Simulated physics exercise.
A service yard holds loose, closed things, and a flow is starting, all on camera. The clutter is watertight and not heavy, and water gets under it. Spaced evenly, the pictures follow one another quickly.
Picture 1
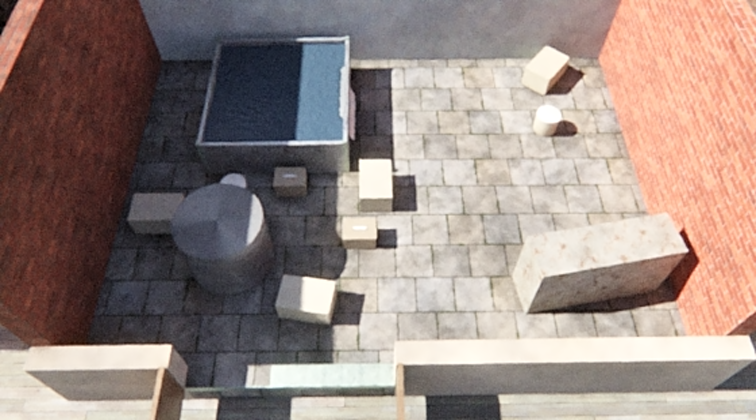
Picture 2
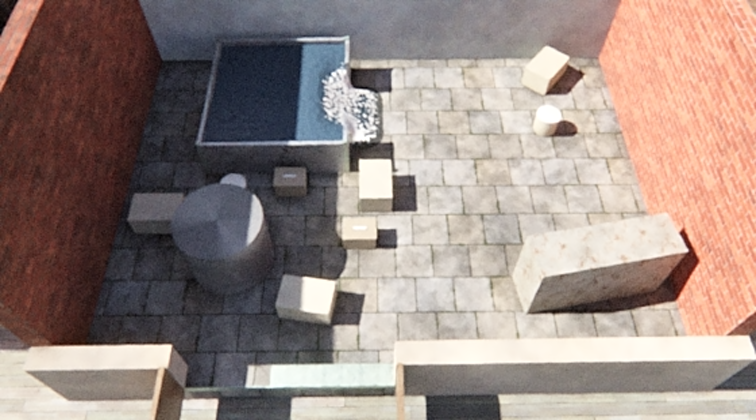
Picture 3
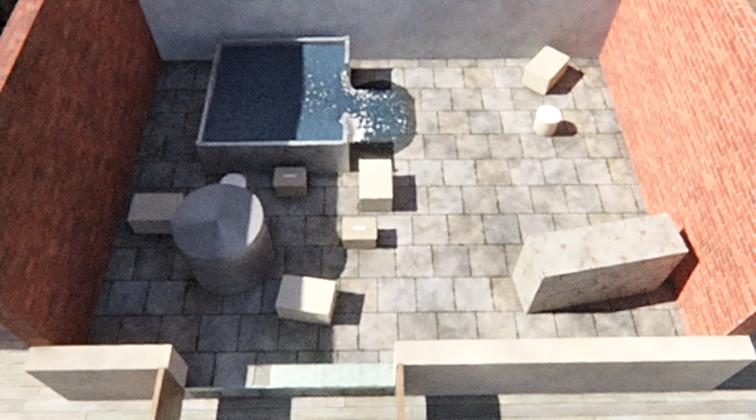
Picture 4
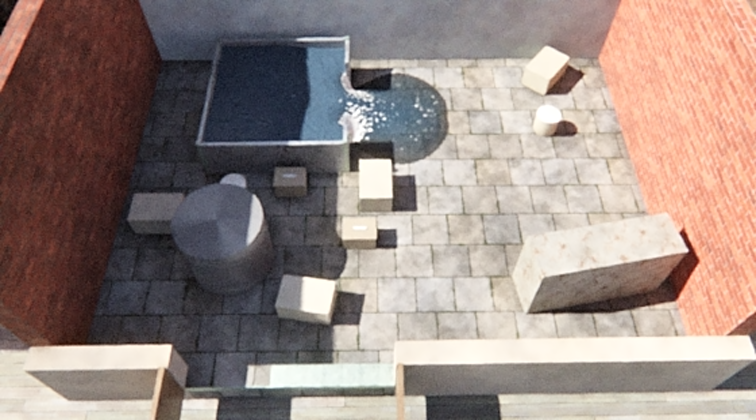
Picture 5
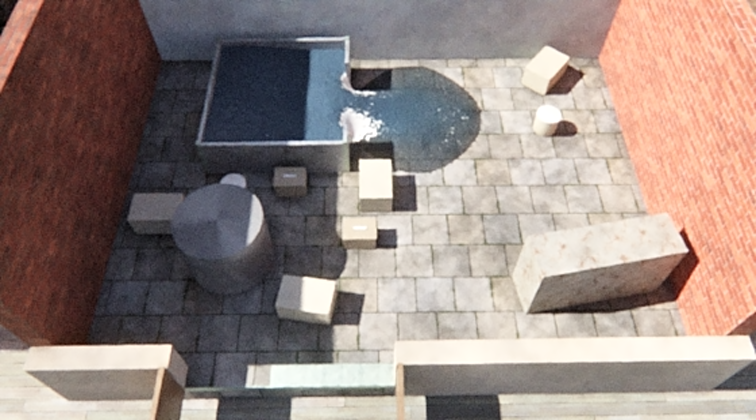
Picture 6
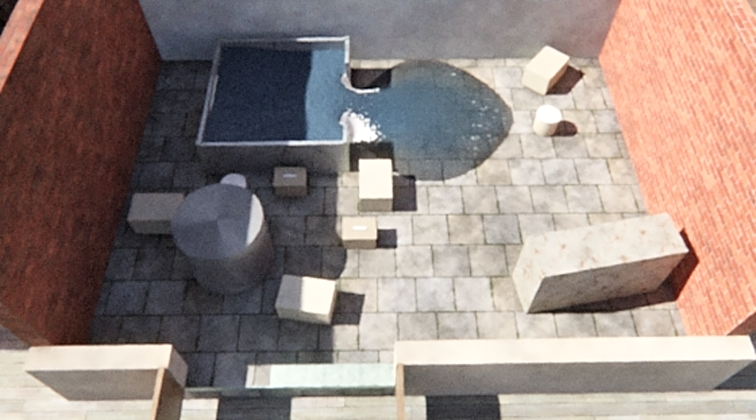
Water pours from the raised tank and spreads right across the paving; the boxes stay still.
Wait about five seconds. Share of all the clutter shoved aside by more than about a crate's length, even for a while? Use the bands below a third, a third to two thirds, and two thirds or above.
It falls below a third.
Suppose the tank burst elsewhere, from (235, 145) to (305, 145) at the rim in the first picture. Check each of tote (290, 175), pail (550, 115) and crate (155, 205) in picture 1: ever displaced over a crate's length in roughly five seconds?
Travels that far, falls short, travels that far.
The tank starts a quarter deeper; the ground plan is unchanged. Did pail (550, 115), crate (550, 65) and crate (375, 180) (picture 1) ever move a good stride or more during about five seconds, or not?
Taking them as listed, the first did it, the second did it and the third came up short.
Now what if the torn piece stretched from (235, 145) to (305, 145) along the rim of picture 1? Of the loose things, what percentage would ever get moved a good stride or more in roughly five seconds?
Roughly 60 %.
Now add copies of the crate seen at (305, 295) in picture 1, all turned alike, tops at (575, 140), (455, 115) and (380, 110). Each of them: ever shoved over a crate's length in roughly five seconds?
Shoved clear, shoved clear, shoved clear.
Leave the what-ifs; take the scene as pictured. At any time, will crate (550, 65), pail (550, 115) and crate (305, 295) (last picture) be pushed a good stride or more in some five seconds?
Successively: Moved a long way, moved a long way, never went far.
A moment on, 0 of 8 are well off their spots; 0 afloat.
Next, 2 of 8 are well off their spots; 2 afloat.
Later, 2 of 8 are well off their spots; 2 afloat.
In the end, 2 of 8 are well off their spots, and 2 have been at some point; 2 afloat.
